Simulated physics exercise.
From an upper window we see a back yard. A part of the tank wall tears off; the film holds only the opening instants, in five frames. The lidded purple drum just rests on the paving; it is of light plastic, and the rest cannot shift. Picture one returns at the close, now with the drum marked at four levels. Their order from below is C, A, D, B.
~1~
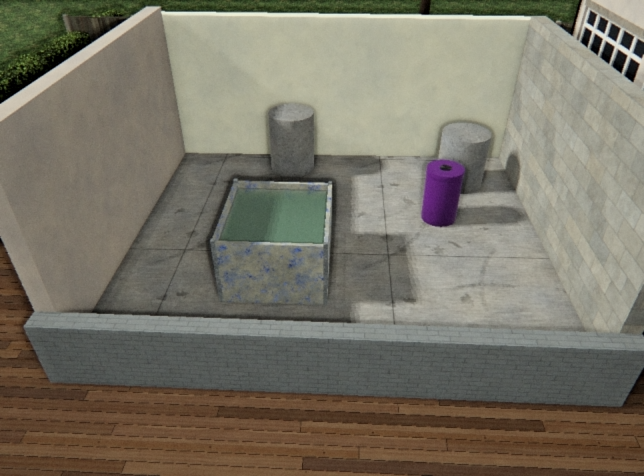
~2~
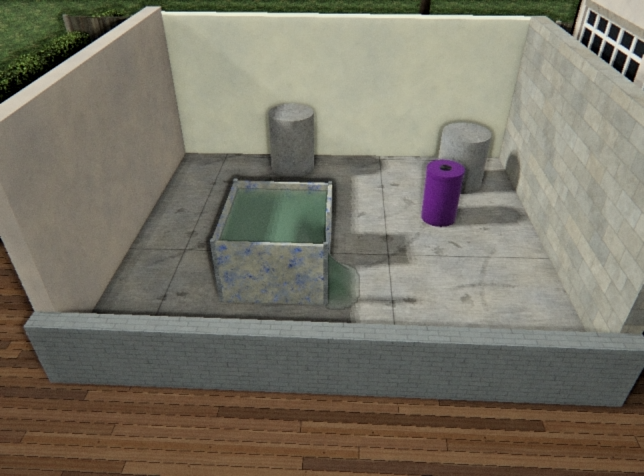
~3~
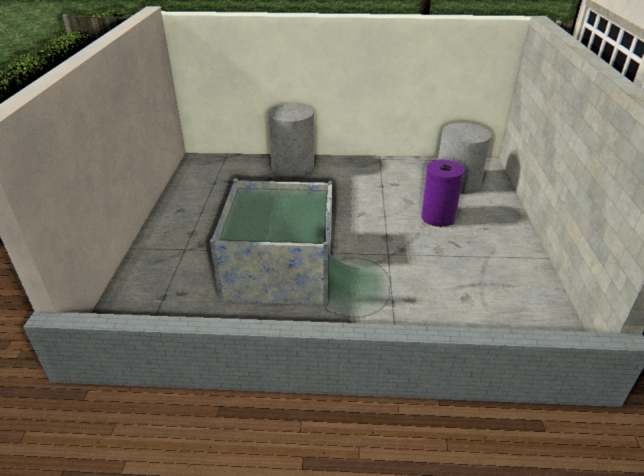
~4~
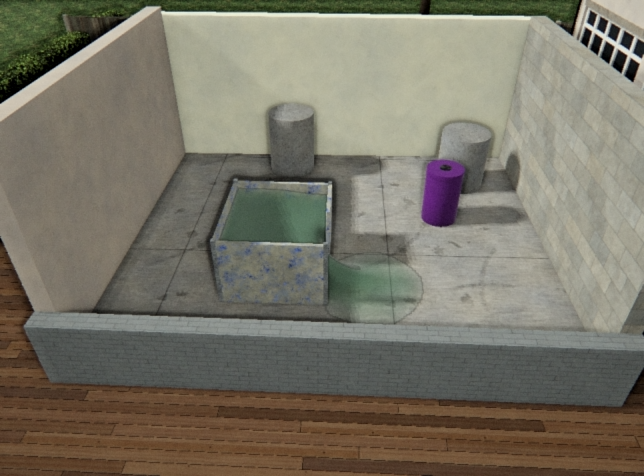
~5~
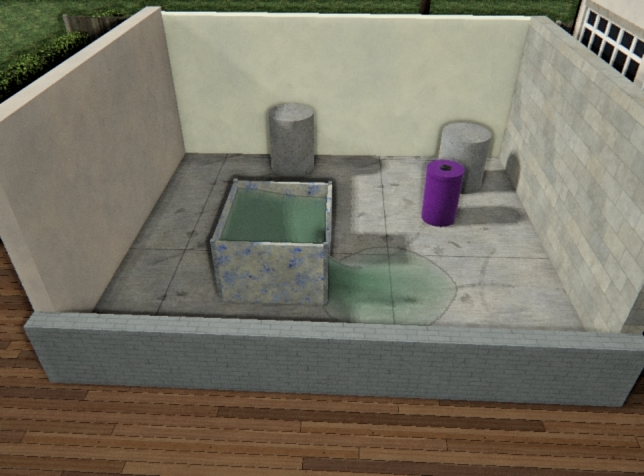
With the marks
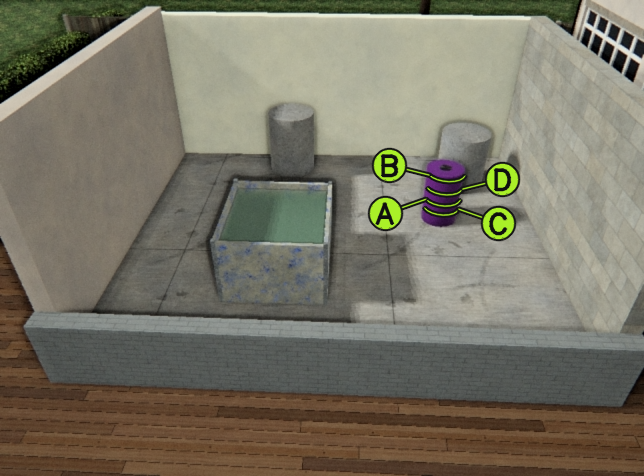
Greenish water emerges at the lower right side of a full, open-topped stone tank in a walled back yard and spreads rightward across the paving in a widening rounded puddle, while a purple drum and two grey cylinders stay still.
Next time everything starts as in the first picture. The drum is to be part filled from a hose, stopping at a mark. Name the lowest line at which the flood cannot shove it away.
Go for C.
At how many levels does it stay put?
All four.
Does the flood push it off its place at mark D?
No, not at all.
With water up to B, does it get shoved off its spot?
No, that is safe.
In lime, A at (444, 206); B at (448, 181); C at (443, 215); D at (446, 194); from the bottom up C, A, D, B.
If A is chosen, it does not move.
If B is chosen, it does not move.
If C is chosen, it does not move.
If D is chosen, it does not move.
